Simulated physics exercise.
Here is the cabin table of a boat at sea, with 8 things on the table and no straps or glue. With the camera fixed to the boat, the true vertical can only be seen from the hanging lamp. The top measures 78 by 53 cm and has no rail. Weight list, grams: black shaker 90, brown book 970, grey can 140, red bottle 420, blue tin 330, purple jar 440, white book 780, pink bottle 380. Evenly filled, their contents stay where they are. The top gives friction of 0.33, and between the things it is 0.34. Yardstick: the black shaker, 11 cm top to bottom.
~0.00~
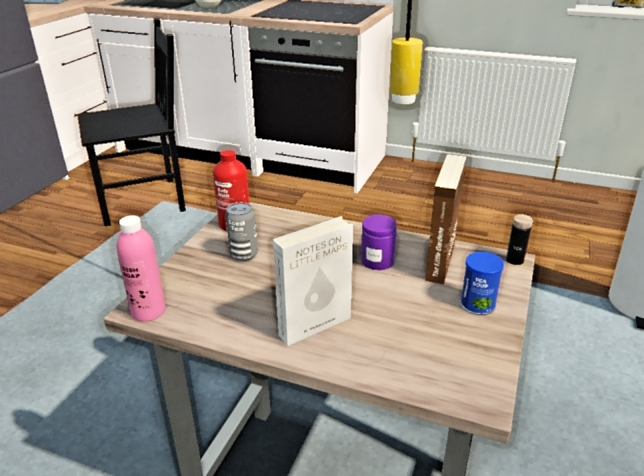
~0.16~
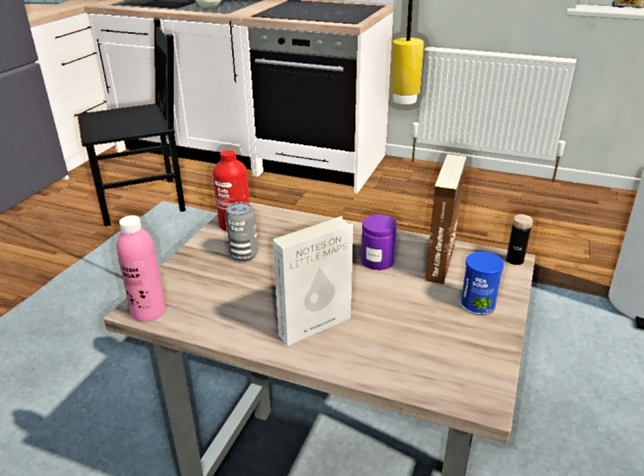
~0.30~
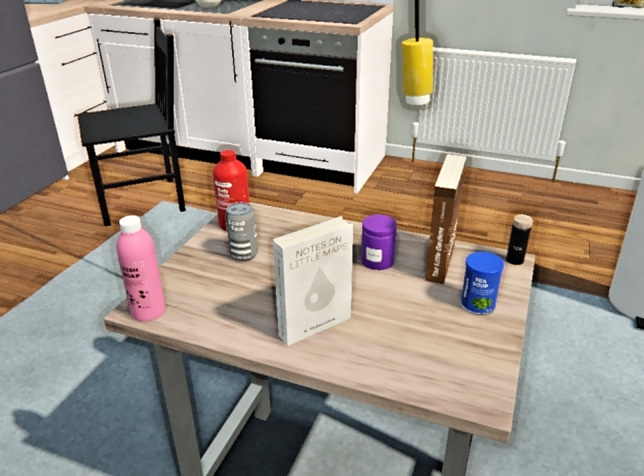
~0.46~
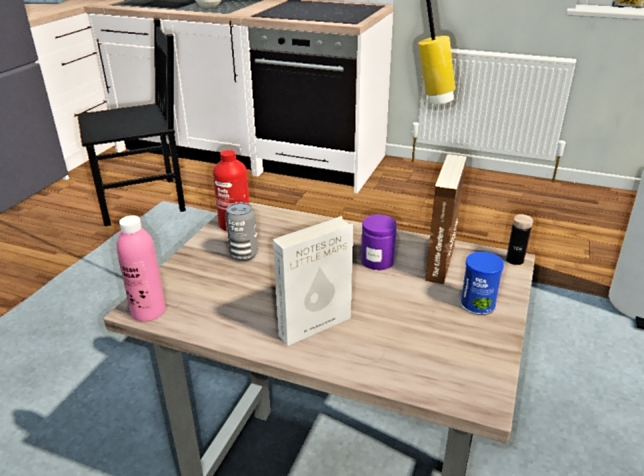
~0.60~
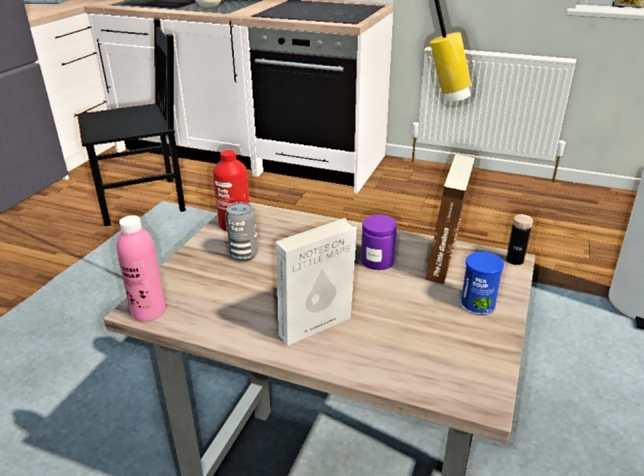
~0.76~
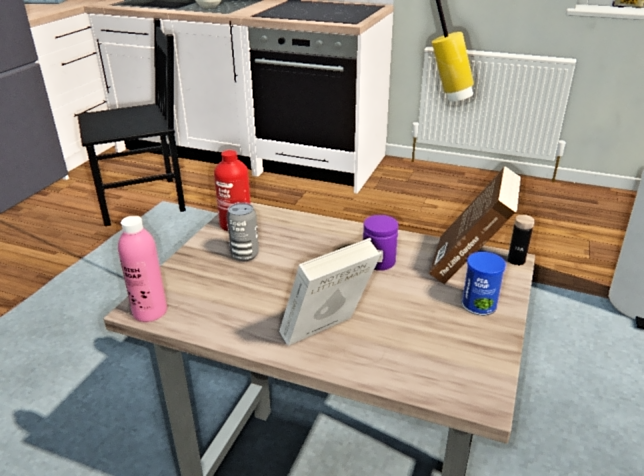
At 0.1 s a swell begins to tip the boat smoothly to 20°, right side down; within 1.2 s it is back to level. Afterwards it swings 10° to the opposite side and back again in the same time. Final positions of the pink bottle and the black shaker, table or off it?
Pink bottle: Table. Black shaker: Off it.
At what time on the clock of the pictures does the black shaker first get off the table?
It happens at about 0.9 s.
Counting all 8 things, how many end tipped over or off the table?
Count: 3.
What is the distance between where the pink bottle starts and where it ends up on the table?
Displacement: Approx. 1 cm.
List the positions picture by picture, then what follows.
In the first frame, boat level; pink bottle (140, 268); black shaker (519, 240).
In the second frame, boat level; red bottle (231, 190); blue tin (481, 284).
In the third frame, floor tilted 5°, right side down; purple jar (379, 242); white book (315, 282).
In the fourth frame, floor tilted 13°, right side down; brown book (446, 219); grey can (242, 233).
In the fifth frame, floor tilted 19°, right side down; brown book (450, 219) 4° off its base; red bottle (232, 190).
In the sixth frame, floor tilted 20°, right side down; pink bottle (141, 268); black shaker (521, 240).
After 0.96 s, floor tilted 12°, right side down; black shaker now off the table; brown book on its side; white book on its side.
After 1.06 s, floor tilted 7°, right side down; brown book now off the table; white book on its side; blue tin moved 2 cm.
After 1.26 s, boat level; white book on its side; blue tin moved 2 cm.
After 1.86 s, floor tilted 10°, left side down; white book on its side; blue tin moved 2 cm.
In the end (3.0 s), off the table, black shaker and brown book; toppled on the table, white book; the other 5 under 5 cm from the start. In the last view, pink bottle near (144, 269).
